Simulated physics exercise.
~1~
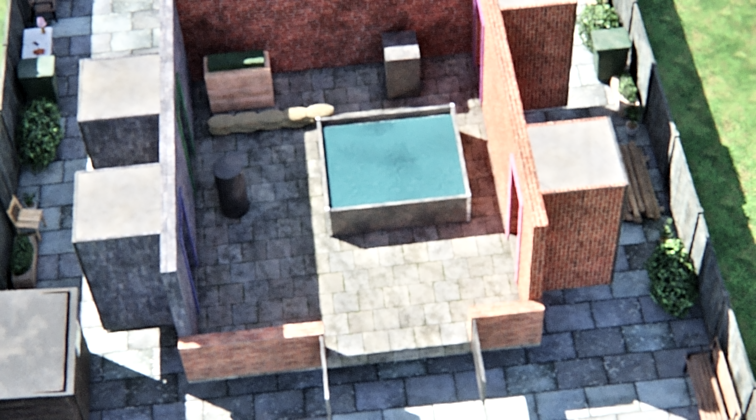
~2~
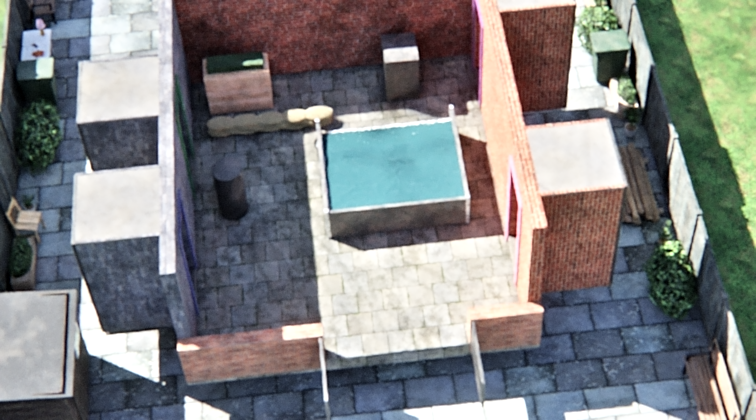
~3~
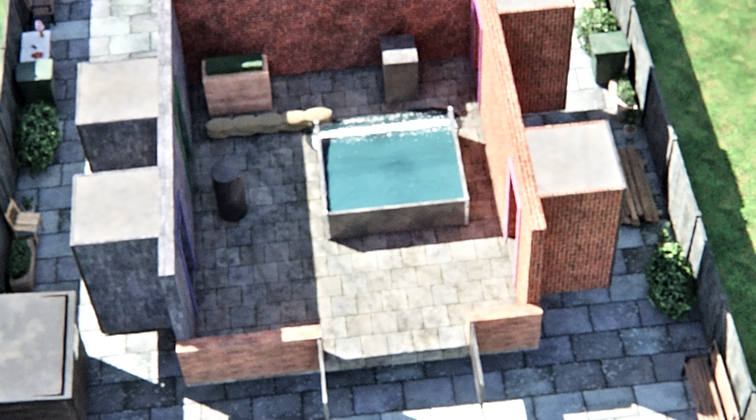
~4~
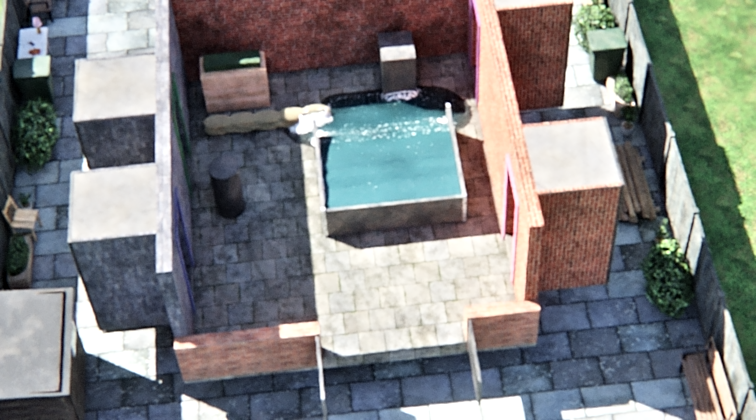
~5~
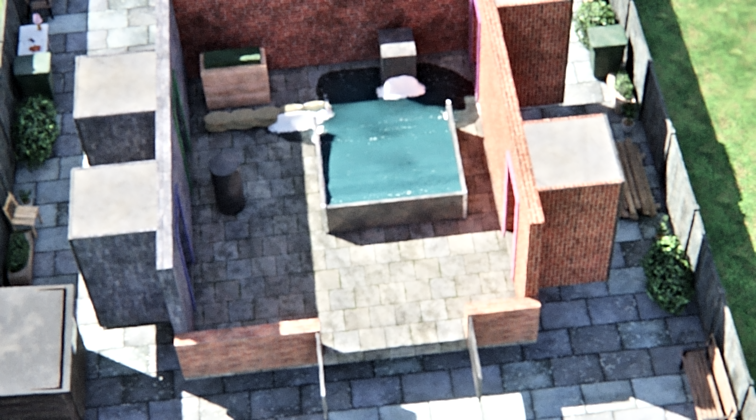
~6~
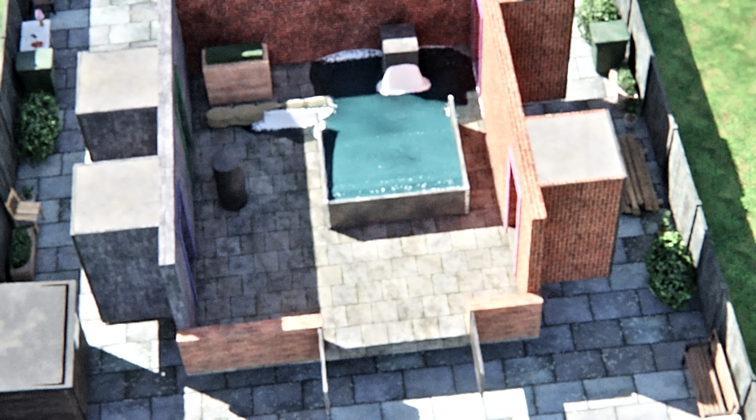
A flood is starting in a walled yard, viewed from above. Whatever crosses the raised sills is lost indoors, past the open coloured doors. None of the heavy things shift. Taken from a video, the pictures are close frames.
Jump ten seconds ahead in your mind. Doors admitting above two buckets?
As I see it, the pink door stays at or under the cap there; the green door stays at or under the cap there; the purple door tips over the cap there; the blue door stays at or under the cap there.
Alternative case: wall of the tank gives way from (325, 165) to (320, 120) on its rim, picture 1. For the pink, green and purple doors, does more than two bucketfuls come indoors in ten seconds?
The pink door falls short, the green door ends up above, and the purple door falls short.
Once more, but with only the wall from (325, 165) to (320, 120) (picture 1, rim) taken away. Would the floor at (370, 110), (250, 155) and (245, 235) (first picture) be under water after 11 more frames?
Unwetted, submerged, submerged.
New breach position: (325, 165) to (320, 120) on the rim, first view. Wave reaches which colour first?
It's the green-painted one.
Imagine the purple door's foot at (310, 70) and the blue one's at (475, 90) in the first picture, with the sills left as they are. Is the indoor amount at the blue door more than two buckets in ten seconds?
I reckon the blue door tops it.
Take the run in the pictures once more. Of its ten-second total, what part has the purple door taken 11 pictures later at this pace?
About 35 per cent.
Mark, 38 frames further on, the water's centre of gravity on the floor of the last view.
About (339, 167) in the last view.
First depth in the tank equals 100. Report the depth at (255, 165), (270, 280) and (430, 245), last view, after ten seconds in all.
Going in order, that's 8, 10 and 4 %.
A moment on, water covers 30 % of the floor; the pink door not reached, the green door wet at the sill, nothing in, the purple door under two buckets in, the blue door not reached.
Next, water covers 35 % of the floor; the pink door not reached, the green door wet at the sill, nothing in, the purple door far over two buckets in, the blue door not reached.
Then, water covers 50 % of the floor; the pink door not reached, the green door wet at the sill, nothing in, the purple door far over two buckets in, the blue door wet at the sill, nothing in.
Later, water covers 85 % of the floor; the pink door wet at the sill, nothing in, the green door wet at the sill, nothing in, the purple door far over two buckets in, the blue door wet at the sill, nothing in.
In the end, water covers 95 % of the floor; the pink door wet at the sill, nothing in, the green door wet at the sill, nothing in, the purple door far over two buckets in, the blue door wet at the sill, nothing in.
